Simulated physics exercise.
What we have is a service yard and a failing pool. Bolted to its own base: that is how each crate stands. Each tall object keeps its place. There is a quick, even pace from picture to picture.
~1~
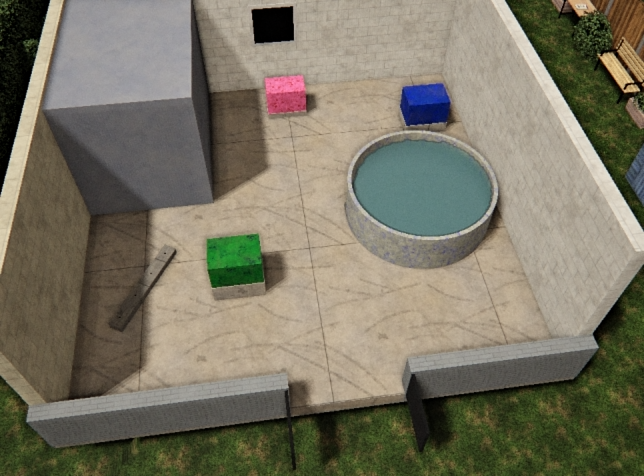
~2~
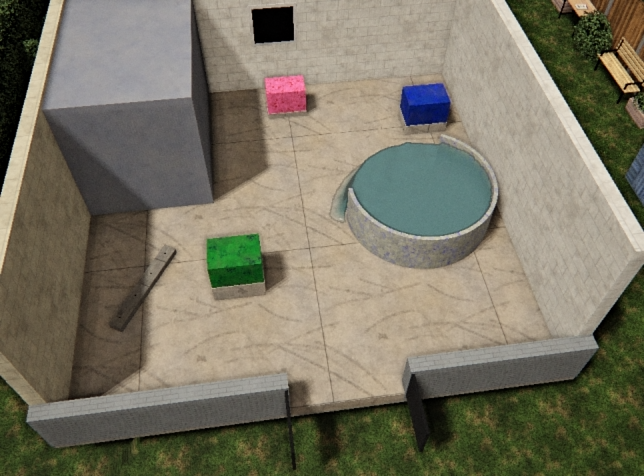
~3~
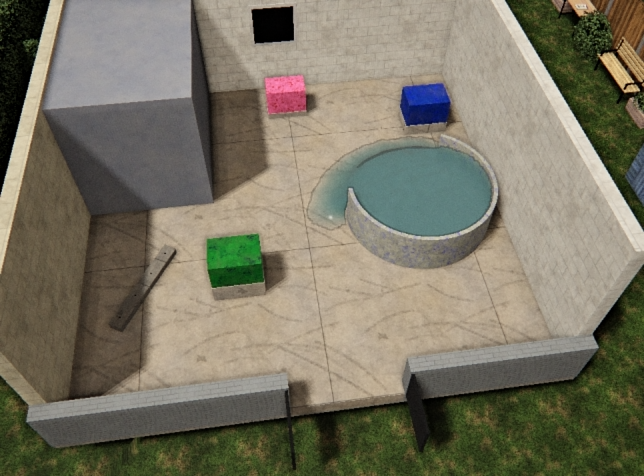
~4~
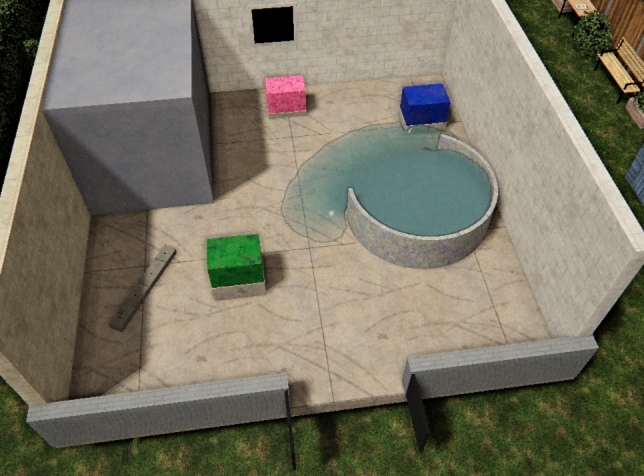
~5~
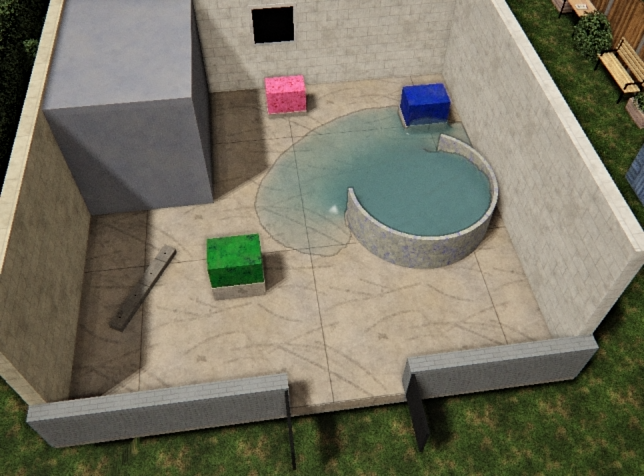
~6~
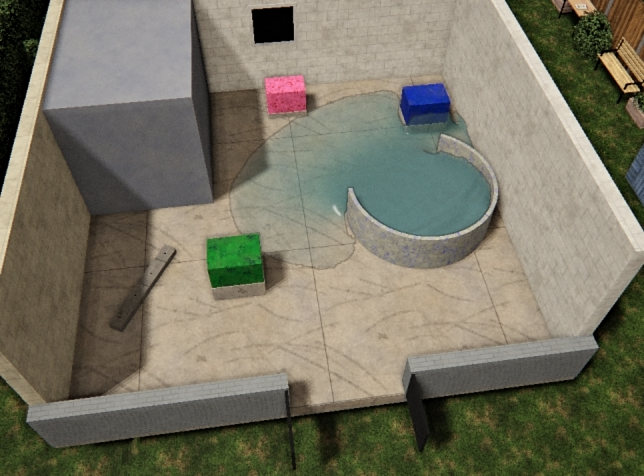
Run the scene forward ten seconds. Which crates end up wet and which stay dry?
One by one: The pink crate gets dampened by the water; the green crate avoids any dampness from the water; the blue crate gets dampened by the water.
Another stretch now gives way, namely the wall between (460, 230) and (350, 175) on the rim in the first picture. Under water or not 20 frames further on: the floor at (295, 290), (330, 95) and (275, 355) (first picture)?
So it's liquid at the first, nothing at the second and liquid at the third.
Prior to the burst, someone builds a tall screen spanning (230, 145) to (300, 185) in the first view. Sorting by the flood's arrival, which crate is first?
That would be the crate marked blue.
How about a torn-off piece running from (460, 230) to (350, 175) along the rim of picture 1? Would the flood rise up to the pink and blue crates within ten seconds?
As it turns out, the pink crate is left untouched, and the blue crate is left untouched.
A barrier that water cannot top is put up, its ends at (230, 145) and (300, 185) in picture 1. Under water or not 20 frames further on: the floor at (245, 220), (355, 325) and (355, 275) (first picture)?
As listed: Wet, clear, clear.
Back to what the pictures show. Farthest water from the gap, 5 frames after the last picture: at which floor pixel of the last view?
Best guess: Near (139, 216).
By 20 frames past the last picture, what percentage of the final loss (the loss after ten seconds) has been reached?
Roughly 0 %.
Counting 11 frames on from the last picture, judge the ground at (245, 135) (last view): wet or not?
That spot: Submerged.
A moment on, water covers 45 % of the floor; the pink crate water round its plinth, the green crate water round its plinth, the blue crate water round its plinth.
Next, water covers 50 % of the floor; the pink crate water round its plinth, the green crate water round its plinth, the blue crate water round its plinth.
Then, water covers 55 % of the floor; the pink crate water round its plinth, the green crate water round its plinth, the blue crate water round its plinth.
Later, water covers 90 % of the floor; the pink crate water round its plinth, the green crate water round its plinth, the blue crate water round its plinth.
In the end, water covers 100 % of the floor; the pink crate was topped, the green crate stayed above the water, the blue crate was topped.
